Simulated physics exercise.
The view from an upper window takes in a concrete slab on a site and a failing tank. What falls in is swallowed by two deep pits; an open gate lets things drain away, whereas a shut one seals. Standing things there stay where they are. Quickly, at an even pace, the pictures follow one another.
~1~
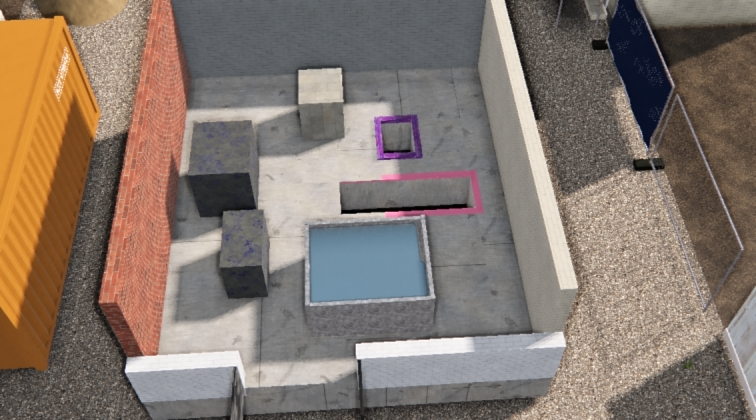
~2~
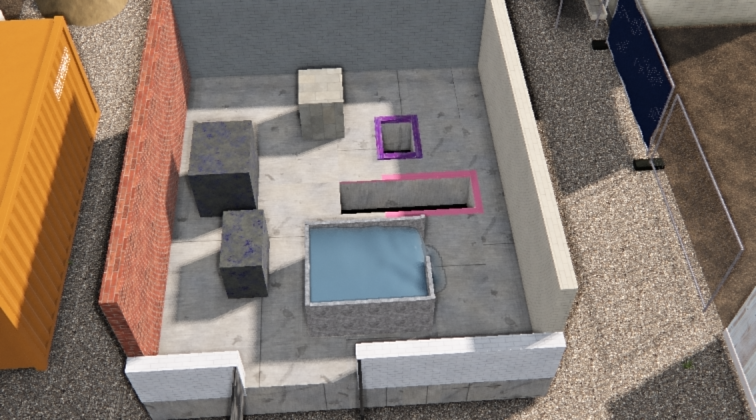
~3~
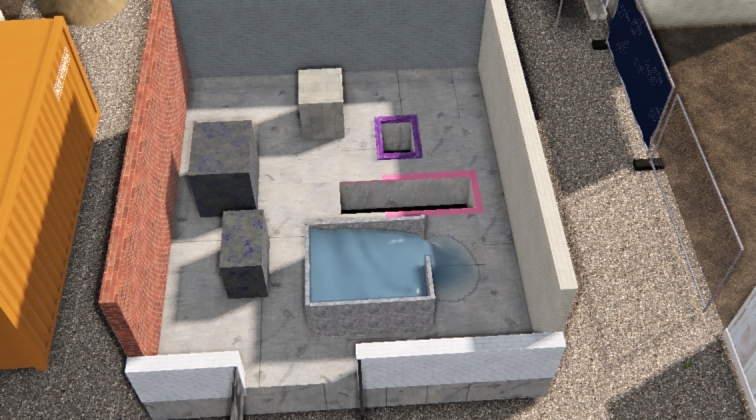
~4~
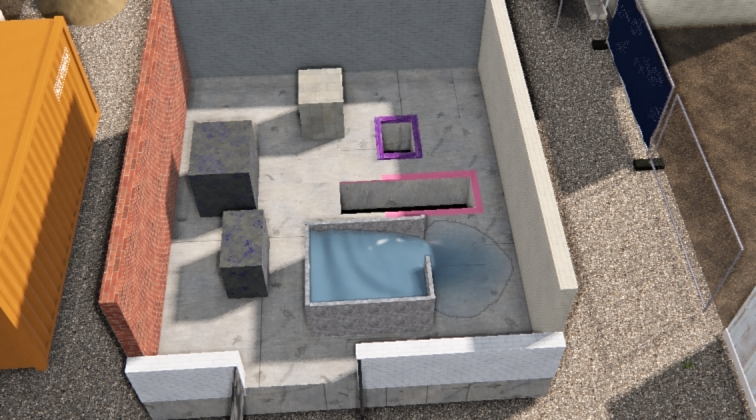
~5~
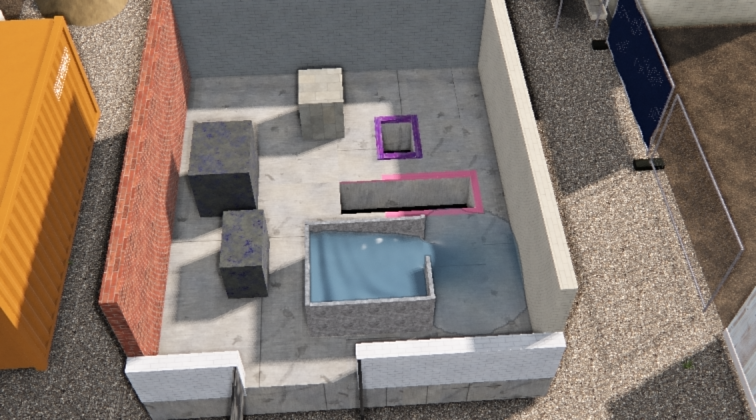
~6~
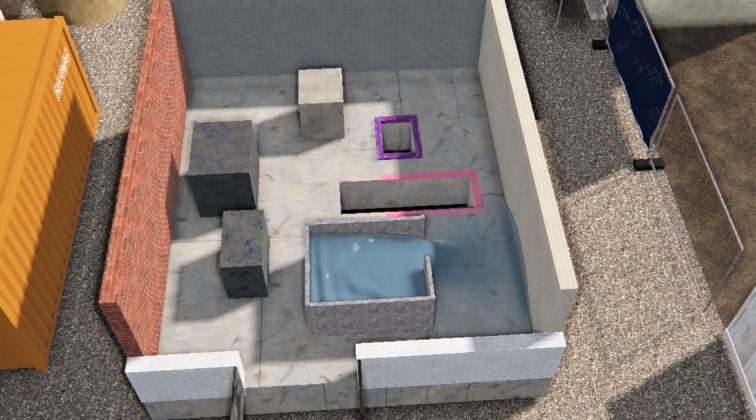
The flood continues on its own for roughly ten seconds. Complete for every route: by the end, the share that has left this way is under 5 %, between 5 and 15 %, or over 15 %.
By the end, the share via the gate is between 5 and 15 %; the share via the purple pit is under 5 %; the share via the pink pit is over 15 %.
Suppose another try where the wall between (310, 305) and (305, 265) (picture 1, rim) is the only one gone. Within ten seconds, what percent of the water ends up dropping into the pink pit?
Share recorded - pink: 14 %.
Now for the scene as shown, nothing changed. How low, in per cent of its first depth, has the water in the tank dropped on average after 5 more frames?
Estimate: Around 62 %.
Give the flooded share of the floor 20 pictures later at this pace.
About 45 per cent.
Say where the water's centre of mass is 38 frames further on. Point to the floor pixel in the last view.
At roughly (388, 233).
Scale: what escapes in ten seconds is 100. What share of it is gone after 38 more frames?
My figure: 65 percent.
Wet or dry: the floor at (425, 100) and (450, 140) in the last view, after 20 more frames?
In turn, the two spots are soaked and soaked.
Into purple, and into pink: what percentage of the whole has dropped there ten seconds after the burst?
First 0 %, then 28 %.
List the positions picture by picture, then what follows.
The water tank at (368, 262) is whole and still, in the first picture.
The front is at a hidden place, out from the gap at (422, 260), in the second picture.
Water pours out at (422, 261) and has run to (474, 278), in the third picture.
The front is at (507, 261), out from the gap at (422, 261), in the fourth picture.
The front is at (511, 229), out from the gap at (422, 261), in the fifth picture.
Water pours out at (422, 261) and has run to (505, 202), in the sixth picture.
A moment on, water covers 15 % of the floor; the gate 0 %, the purple pit 0 %, the pink pit 2 %.
Next, water covers 30 % of the floor; the gate 0 %, the purple pit 0 %, the pink pit 6 %.
Then, water covers 45 % of the floor; the gate 1 %, the purple pit 0 %, the pink pit 11 %.
Later, water covers 65 % of the floor; the gate 4 %, the purple pit 0 %, the pink pit 19 %.
In the end, water covers 85 % of the floor; the gate 9 %, the purple pit 0 %, the pink pit 28 %.
